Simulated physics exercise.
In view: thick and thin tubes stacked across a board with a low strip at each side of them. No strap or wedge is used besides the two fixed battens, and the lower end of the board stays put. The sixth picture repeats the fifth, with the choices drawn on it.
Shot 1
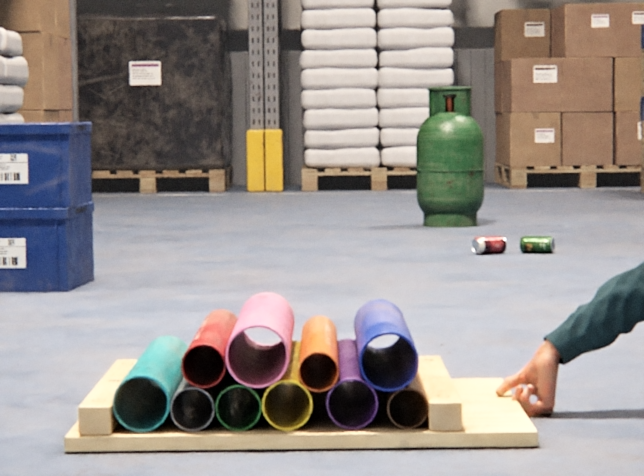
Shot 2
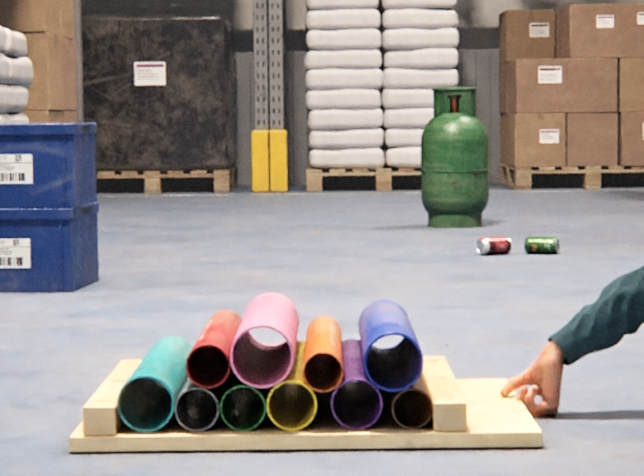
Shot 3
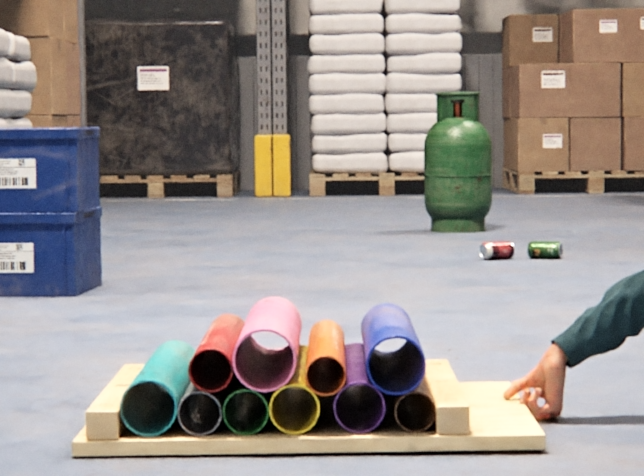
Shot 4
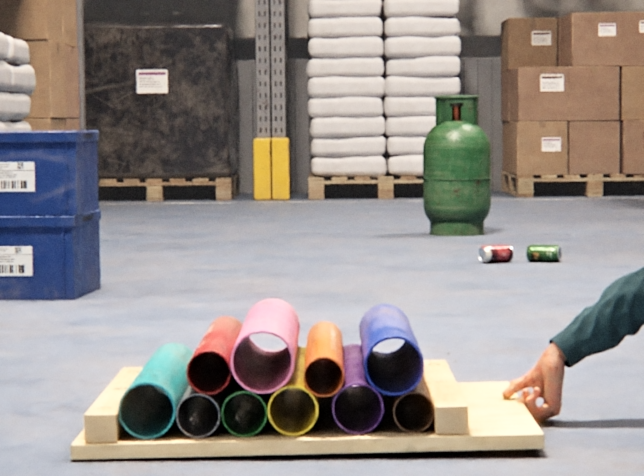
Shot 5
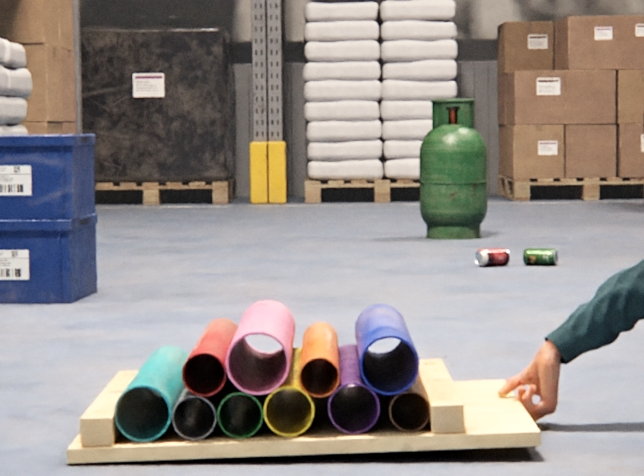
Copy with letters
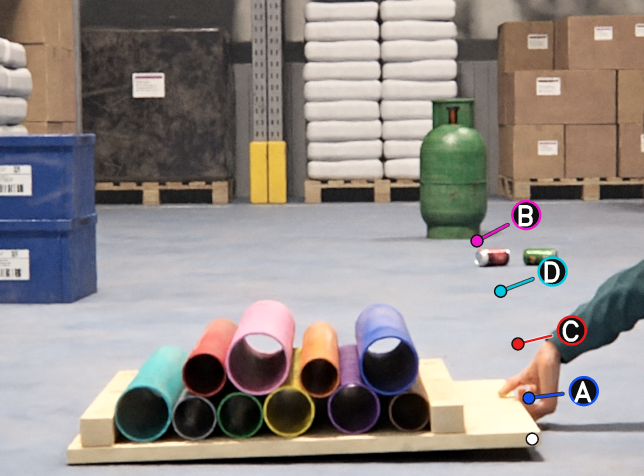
A board stacked with thick and thin coloured tubes between two low side strips starts out flat on a warehouse floor, a hand at its right end. The hand then raises that end slightly, tilting the board down to the left, while the tubes keep their places in the stack.
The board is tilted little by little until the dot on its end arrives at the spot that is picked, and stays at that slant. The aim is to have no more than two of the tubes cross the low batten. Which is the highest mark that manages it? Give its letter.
Lift it to B and no more.
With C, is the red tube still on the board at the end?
Yes.
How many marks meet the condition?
Four of them.
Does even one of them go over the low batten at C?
No, at C.
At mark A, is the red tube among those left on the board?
The red tube: Yes.
On the marked copy, A at (529, 398); B at (477, 241); C at (518, 344); D at (501, 291); the white dot at (532, 439).
With B. Early on, board at 16°.
Further on, board at 27°.
At the end, board at 27°, none over the low batten.
As for the rest, A none over the low batten; C none over the low batten; D none over the low batten.
